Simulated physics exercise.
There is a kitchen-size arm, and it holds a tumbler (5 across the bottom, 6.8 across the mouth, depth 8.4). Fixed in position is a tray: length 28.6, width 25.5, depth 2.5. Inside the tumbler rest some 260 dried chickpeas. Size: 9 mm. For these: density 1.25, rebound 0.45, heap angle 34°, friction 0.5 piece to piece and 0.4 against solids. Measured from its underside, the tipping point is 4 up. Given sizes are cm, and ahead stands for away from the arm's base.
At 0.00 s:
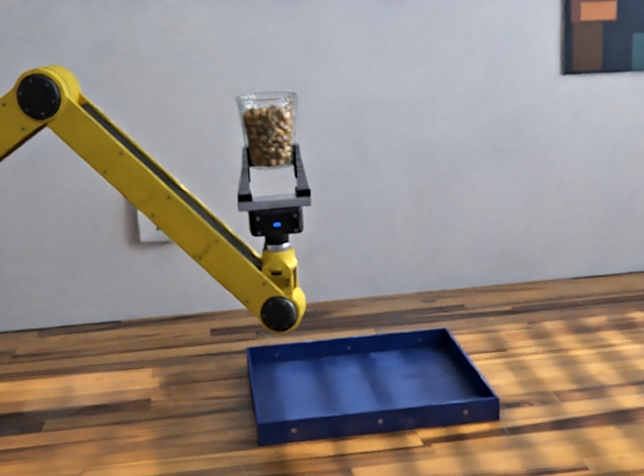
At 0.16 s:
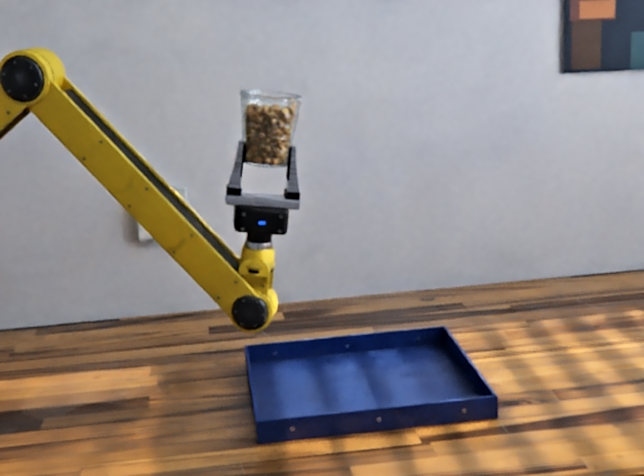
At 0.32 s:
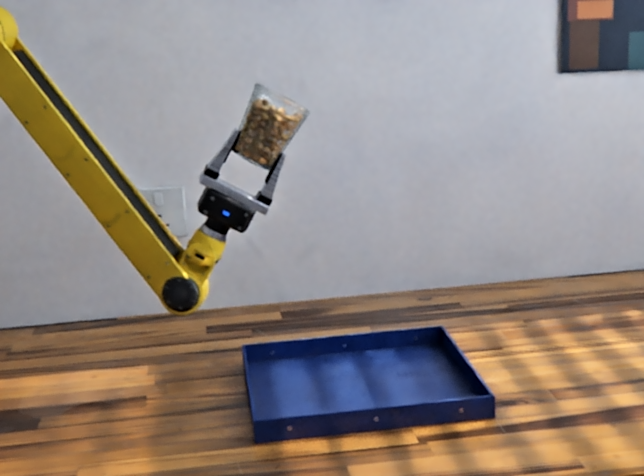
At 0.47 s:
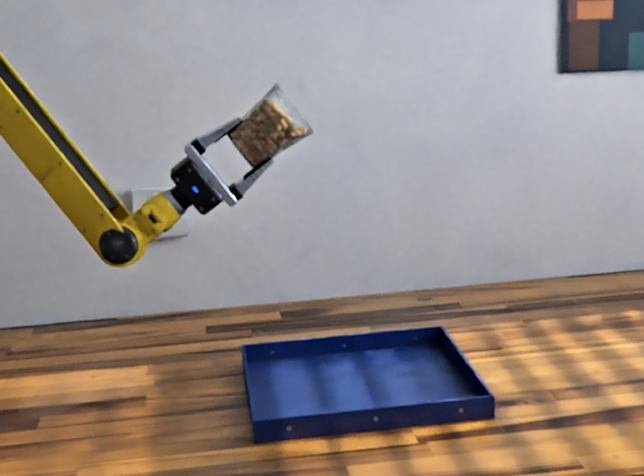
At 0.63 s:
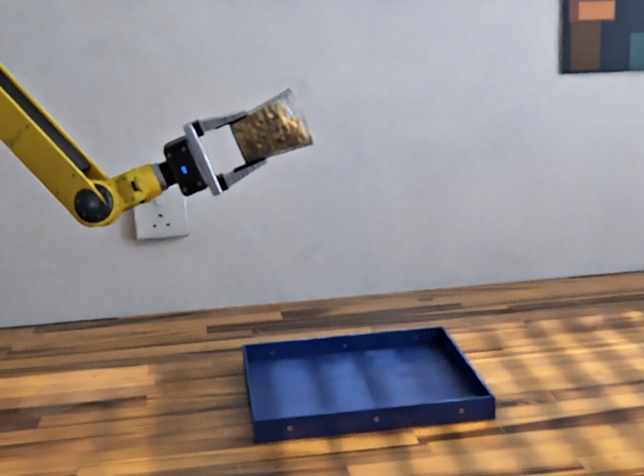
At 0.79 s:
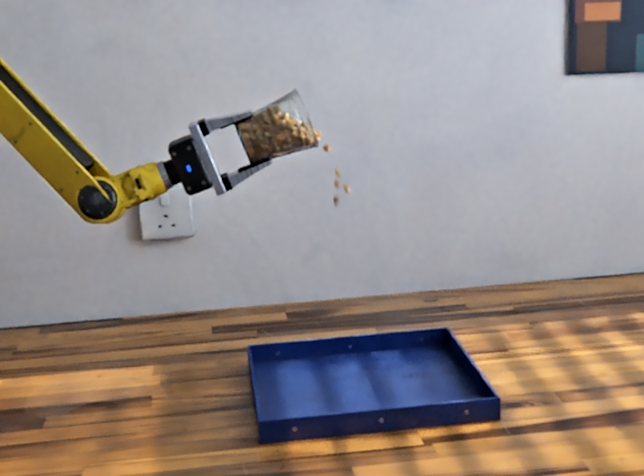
A yellow robot arm held up a clear tumbler of dried chickpeas above a blue tray, then tilted it steadily over to the right until a few chickpeas dropped from its rim.
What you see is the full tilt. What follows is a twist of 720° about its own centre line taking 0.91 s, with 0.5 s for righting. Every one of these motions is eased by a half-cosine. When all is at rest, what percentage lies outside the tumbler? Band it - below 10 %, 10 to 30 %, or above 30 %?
My answer is 10 to 30 %.
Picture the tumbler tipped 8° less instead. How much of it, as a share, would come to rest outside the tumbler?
Then about 5 per cent.
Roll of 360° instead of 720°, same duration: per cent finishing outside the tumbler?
I'd put it at about 20 %.
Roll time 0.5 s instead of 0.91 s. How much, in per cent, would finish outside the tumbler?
You'd be looking at some 15 per cent.
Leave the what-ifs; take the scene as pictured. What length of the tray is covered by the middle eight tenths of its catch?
Roughly 16 centimetres.
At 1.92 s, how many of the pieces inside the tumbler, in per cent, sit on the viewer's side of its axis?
About 45 per cent.
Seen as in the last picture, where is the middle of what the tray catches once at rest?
Near pixel (396, 373).
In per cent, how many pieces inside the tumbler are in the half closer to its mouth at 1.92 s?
40 %.
After 1.35 s, tipped 72°, highest piece 39 above the table; 230 in the tumbler, 16 in the tray, 11 in flight or on a rim.
After 1.92 s, tipped 43°, highest piece 37 above the table; 211 in the tumbler, 37 in the tray, 3 on the table or floor, 6 in flight or on a rim.
After 2.40 s, upright, highest piece 40 above the table; 211 in the tumbler, 43 in the tray, 3 on the table or floor.
After 3.10 s, upright, highest piece 39 above the table; 211 in the tumbler, 43 in the tray, 3 on the table or floor.
At rest, 211 in the tumbler, 43 in the tray, 3 on the table or floor. That is 18 % outside the tumbler.
